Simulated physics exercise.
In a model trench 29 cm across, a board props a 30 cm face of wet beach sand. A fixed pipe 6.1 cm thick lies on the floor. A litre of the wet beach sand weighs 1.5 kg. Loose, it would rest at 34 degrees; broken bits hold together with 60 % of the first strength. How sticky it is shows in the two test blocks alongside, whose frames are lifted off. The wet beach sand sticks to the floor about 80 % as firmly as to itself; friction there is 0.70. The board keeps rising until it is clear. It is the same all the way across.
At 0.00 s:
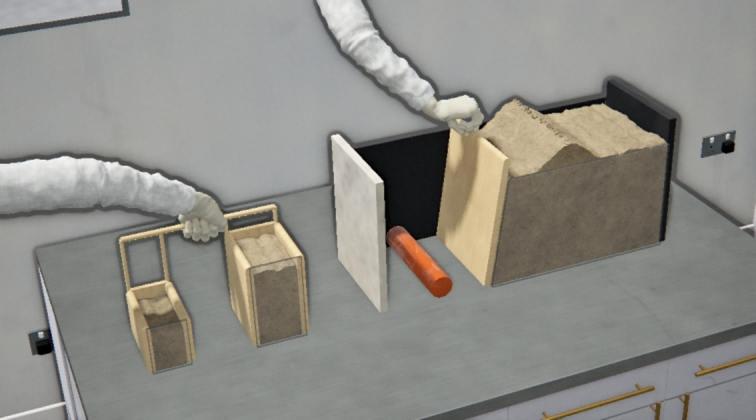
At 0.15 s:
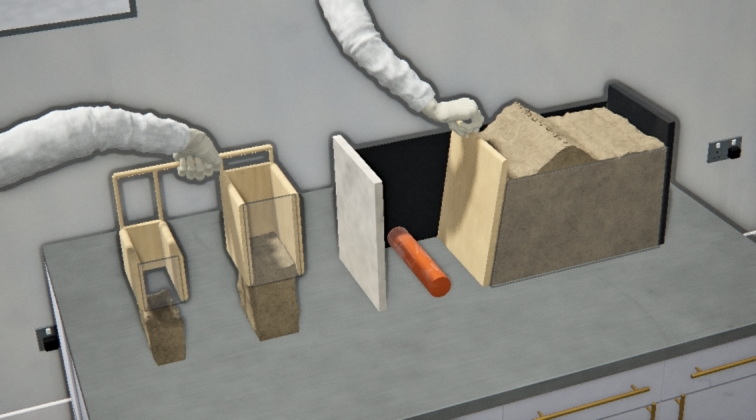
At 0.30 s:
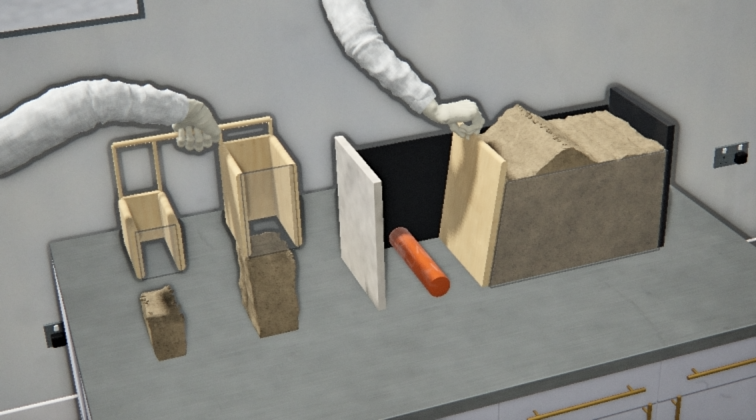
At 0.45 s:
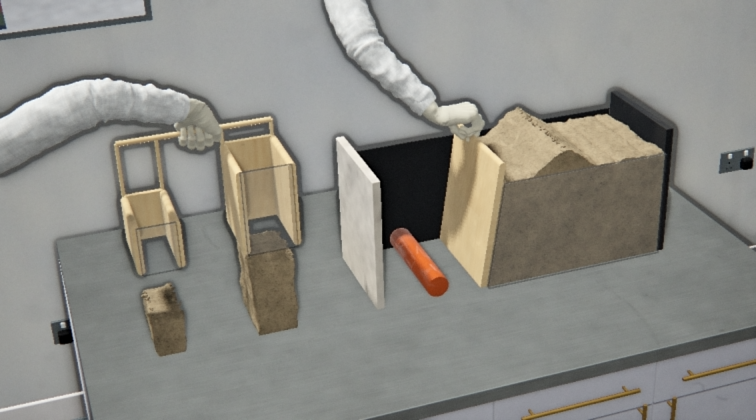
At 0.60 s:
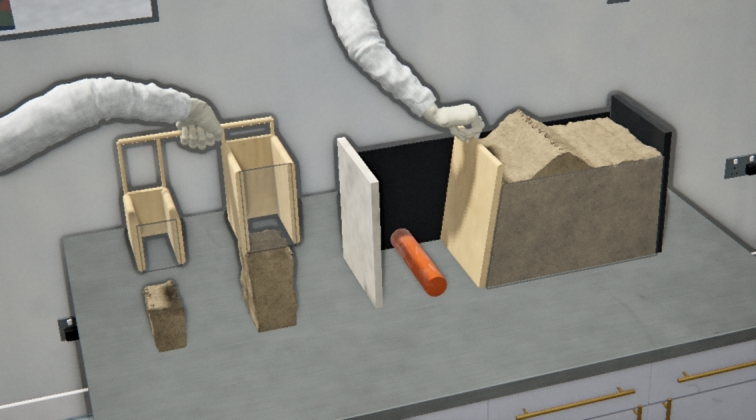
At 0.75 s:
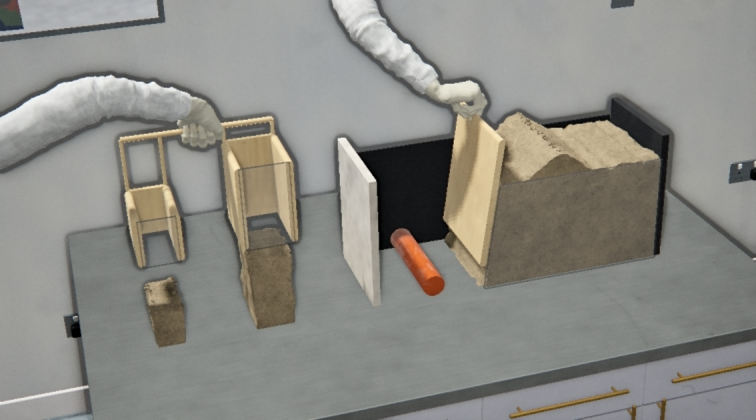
A gloved hand lifted a pair of wooden molds off two sand blocks, leaving both standing, and then another hand raised the board slightly from the face of a big bank of sand.
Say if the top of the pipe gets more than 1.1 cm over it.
It is left exposed.
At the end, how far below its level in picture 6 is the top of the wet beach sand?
Roughly 0.0 cm.
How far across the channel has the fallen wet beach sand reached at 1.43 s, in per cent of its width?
Some 0 per cent.
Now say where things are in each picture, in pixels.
The first picture shows top of the board at (508, 178), not yet moved; top of the wet beach sand at (563, 147); blocks stand 10 cm, 20 cm (left to right).
The second picture shows top of the board at (507, 180), not yet moved; top of the wet beach sand at (562, 149); blocks stand 10 cm, 20 cm (left to right).
The third picture shows top of the board at (506, 181), not yet moved; top of the wet beach sand at (561, 151); blocks stand 10 cm, 20 cm (left to right).
The fourth picture shows top of the board at (504, 183), not yet moved; top of the wet beach sand at (559, 153); blocks stand 10 cm, 20 cm (left to right).
The fifth picture shows top of the board at (502, 184), not yet moved; top of the wet beach sand at (557, 155); blocks stand 10 cm, 20 cm (left to right).
The sixth picture shows top of the board at (503, 160), moved 7.0 cm; top of the wet beach sand at (554, 157); blocks stand 10 cm, 20 cm (left to right).
After 0.95 s, the face still stands and nothing lies on the pipe.
After 1.19 s, the face still stands and nothing lies on the pipe.
After 1.43 s, the face still stands and nothing lies on the pipe.
After 1.67 s, the face still stands and nothing lies on the pipe.
After 1.72 s, at the end, the face still stands and nothing lies on the pipe.
